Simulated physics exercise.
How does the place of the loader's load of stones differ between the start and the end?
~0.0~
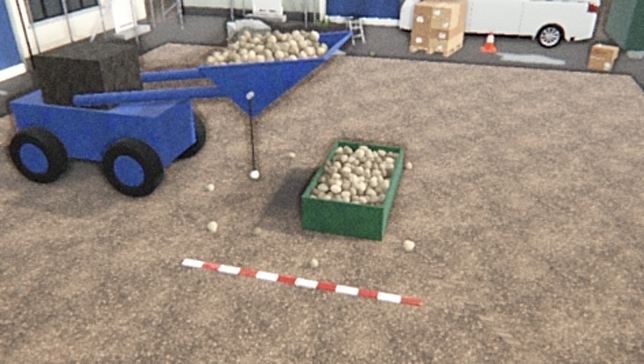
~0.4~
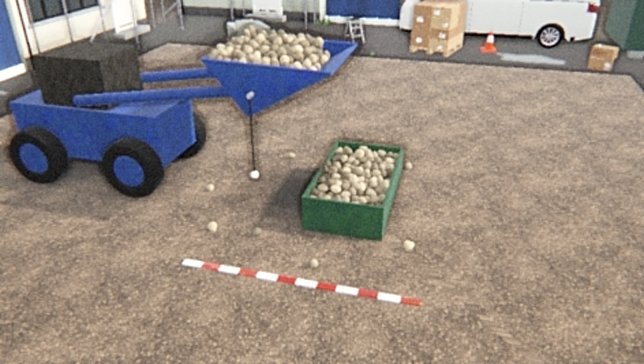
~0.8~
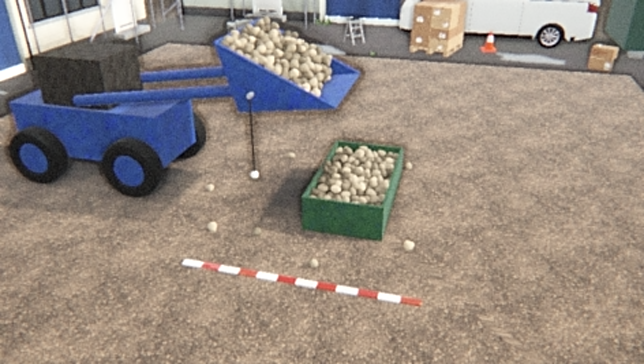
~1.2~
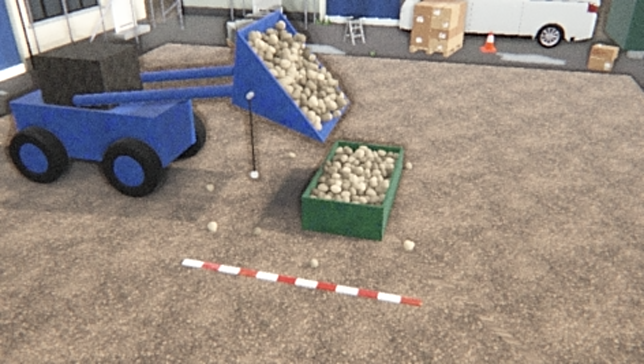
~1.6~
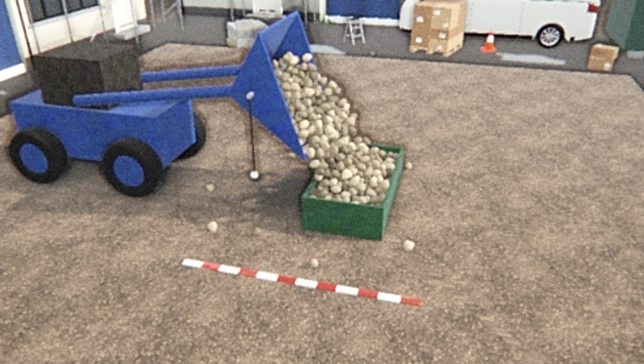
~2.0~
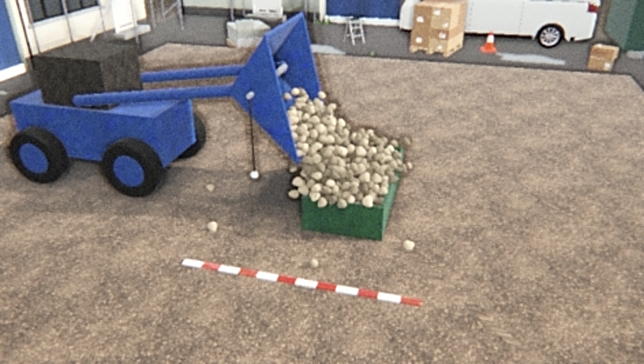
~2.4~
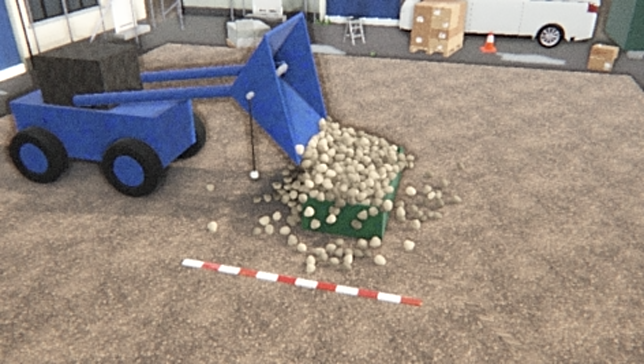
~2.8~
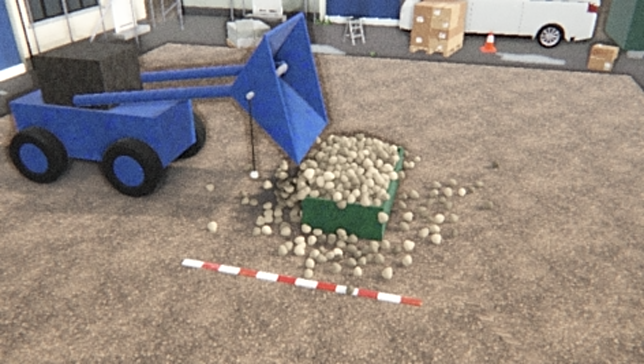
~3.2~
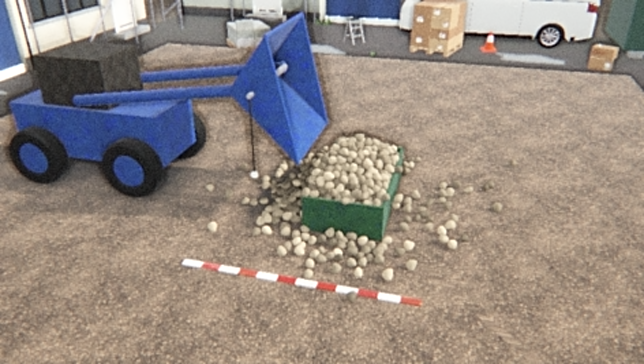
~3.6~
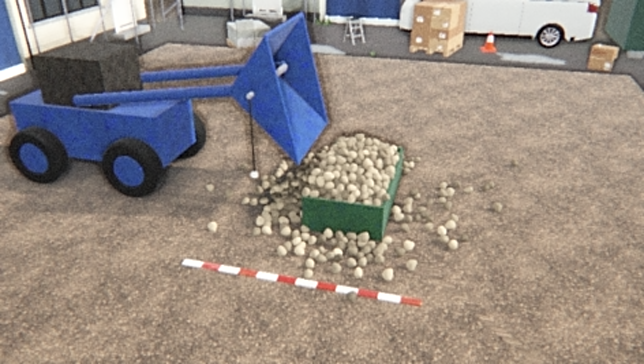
At the start the load sits up in the raised blue bucket. At the end it is lower and farther right, heaped in the green bin and scattered on the ground around it.
